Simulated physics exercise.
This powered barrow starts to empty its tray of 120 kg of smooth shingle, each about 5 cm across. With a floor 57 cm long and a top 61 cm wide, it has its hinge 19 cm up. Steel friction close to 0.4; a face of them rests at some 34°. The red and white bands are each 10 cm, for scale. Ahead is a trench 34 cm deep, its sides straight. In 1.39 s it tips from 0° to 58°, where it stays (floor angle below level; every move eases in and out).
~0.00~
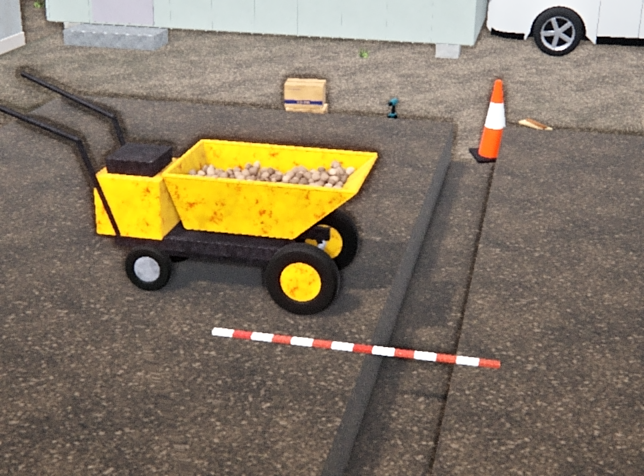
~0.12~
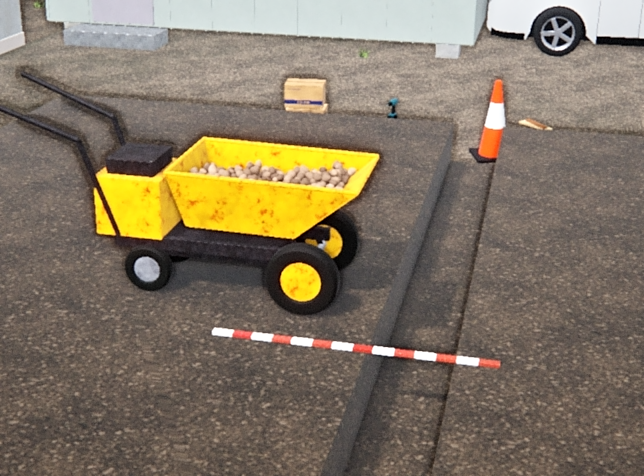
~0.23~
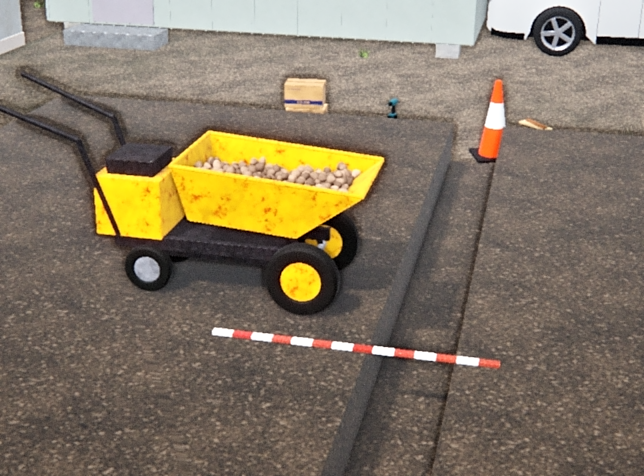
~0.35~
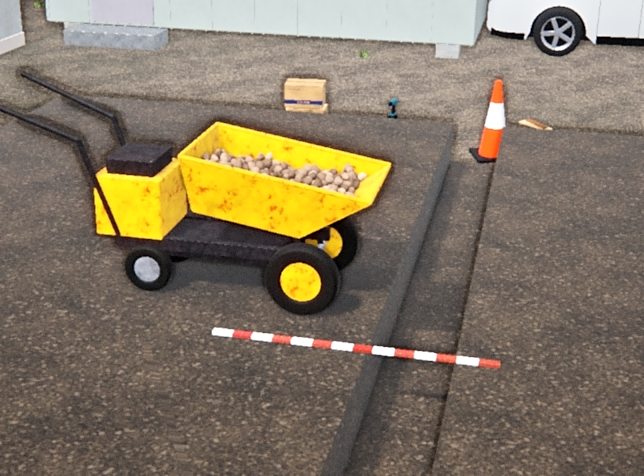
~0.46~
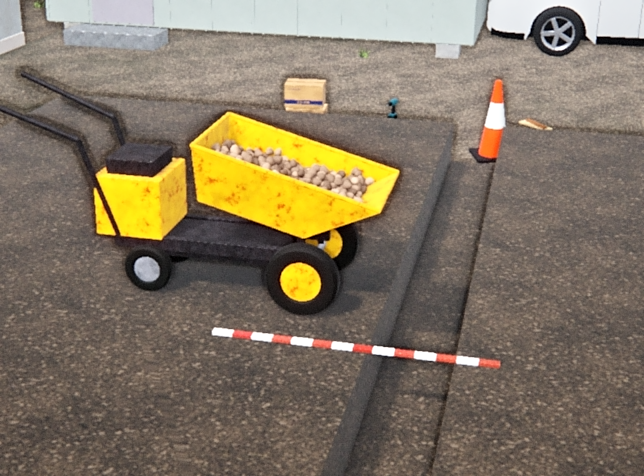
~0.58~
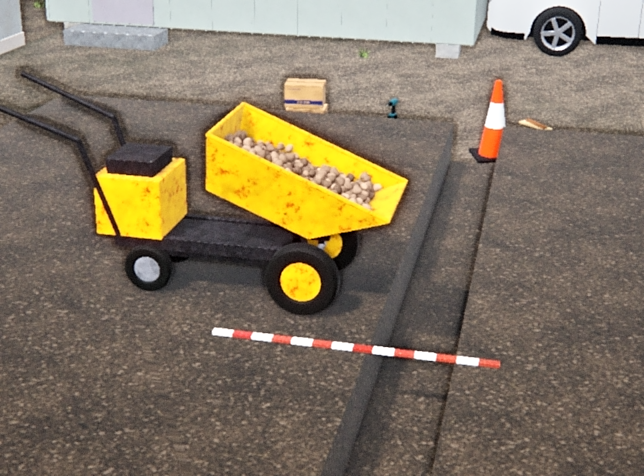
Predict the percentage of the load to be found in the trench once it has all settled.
Roughly 70 percent of the load ends up there.
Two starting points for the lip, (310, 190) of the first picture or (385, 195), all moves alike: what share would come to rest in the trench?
I'd expect close to 100 per cent at the first and 30 per cent at the second.
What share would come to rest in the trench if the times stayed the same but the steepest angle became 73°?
Then about 80 per cent.
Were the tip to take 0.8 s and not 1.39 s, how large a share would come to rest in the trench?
Probably about 60 in a hundred.
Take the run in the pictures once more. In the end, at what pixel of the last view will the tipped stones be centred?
Their middle lands near (447, 346).
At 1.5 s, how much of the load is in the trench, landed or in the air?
About 25%.
After 1.0 s the floor is at 49°; 100 % in the tray; the foremost stones are at (407, 238).
After 1.5 s the floor is at 58°; 68 % in the tray, 25 % in the trench, 6 % past the trench; the foremost stones are at (494, 305).
After 1.8 s the floor is at 58°; 30 % in the tray, 41 % in the trench, 29 % past the trench; the foremost stones are at (583, 330).
After 3.8 s the floor is at 58°; 0 % in the tray, 70 % in the trench, 30 % past the trench; the foremost stones are past the picture's edge.
